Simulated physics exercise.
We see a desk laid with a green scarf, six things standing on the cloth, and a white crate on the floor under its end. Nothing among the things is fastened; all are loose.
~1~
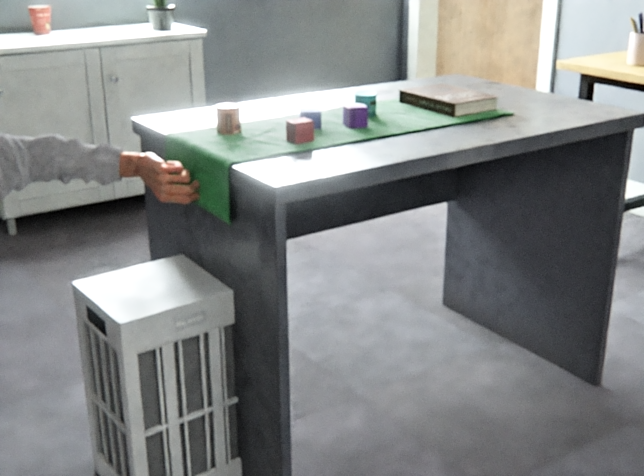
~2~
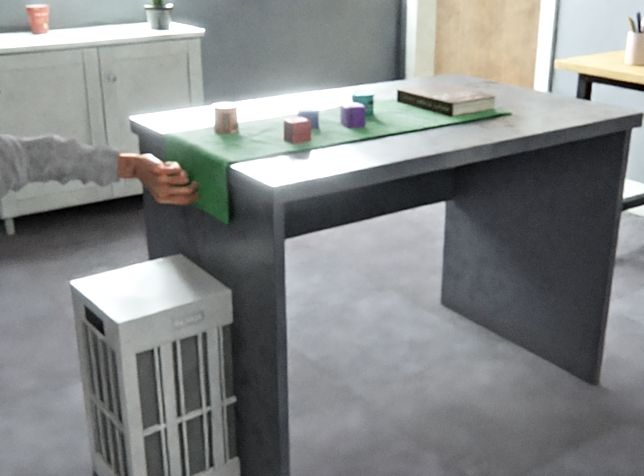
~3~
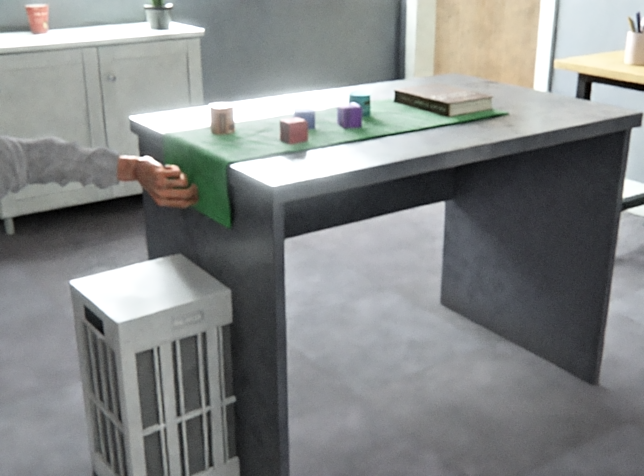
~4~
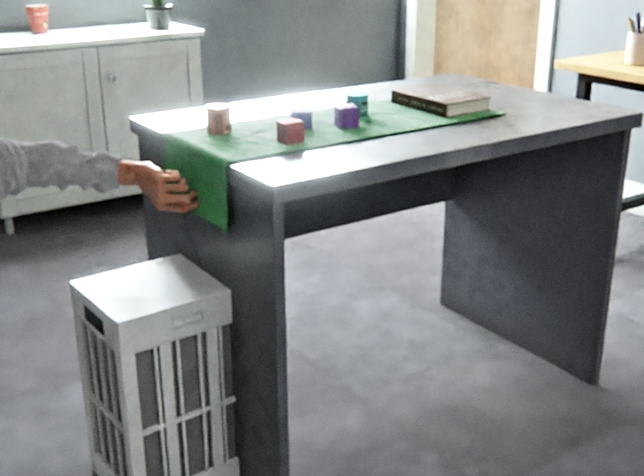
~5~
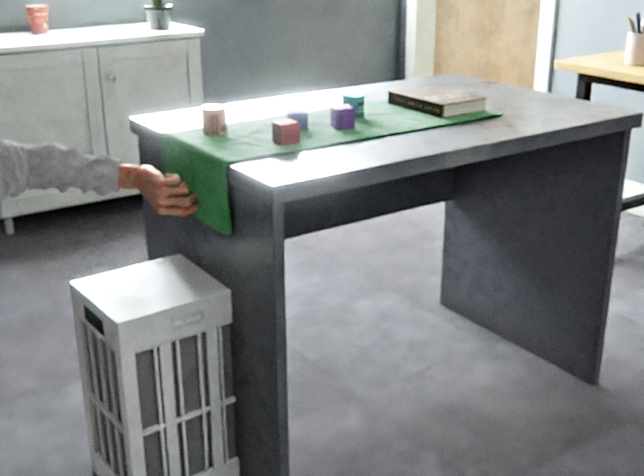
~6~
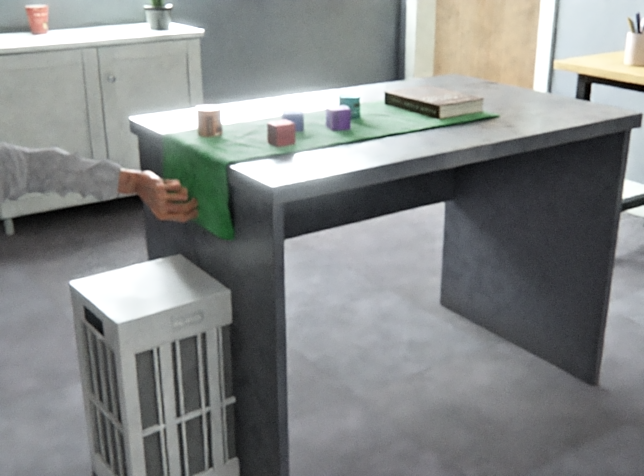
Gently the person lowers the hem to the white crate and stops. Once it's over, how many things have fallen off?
Count them up and you get one thing gone over the edge.
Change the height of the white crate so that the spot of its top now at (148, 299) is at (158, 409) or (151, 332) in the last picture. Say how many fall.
Then 4 and 2.
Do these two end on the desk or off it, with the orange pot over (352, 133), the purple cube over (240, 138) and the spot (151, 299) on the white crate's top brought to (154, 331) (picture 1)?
Result: Orange pot still there, purple cube gone.
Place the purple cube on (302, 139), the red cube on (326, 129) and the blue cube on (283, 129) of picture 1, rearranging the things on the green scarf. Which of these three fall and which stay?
Purple cube kept, red cube kept, blue cube kept.
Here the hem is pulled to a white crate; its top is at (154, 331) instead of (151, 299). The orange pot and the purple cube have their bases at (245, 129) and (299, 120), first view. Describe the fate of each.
The orange pot goes over; the purple cube remains up.
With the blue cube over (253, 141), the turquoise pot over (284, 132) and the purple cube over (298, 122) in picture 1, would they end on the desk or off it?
Blue cube: Off; turquoise pot: Still on; purple cube: Still on.
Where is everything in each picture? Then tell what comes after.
In the first frame, hem (231, 225); orange pot (228, 105); red cube (300, 120); blue cube (310, 109); purple cube (355, 106); turquoise pot (365, 93); top of the crate (151, 299).
In the second frame, hem (229, 225); orange pot (225, 105).
In the third frame, hem (231, 228); red cube (294, 120).
In the fourth frame, hem (227, 233); blue cube (301, 110); top of the crate (149, 299).
In the fifth frame, hem (232, 236); purple cube (343, 107).
In the sixth frame, hem (236, 240); orange pot (209, 107); red cube (281, 123); blue cube (293, 111); purple cube (338, 108); turquoise pot (349, 95).
Soon after, hem on the crate; all still up.
Then, hem on the crate; orange pot gone.
At rest, hem on the crate; orange pot gone. The count of fallen things is one.
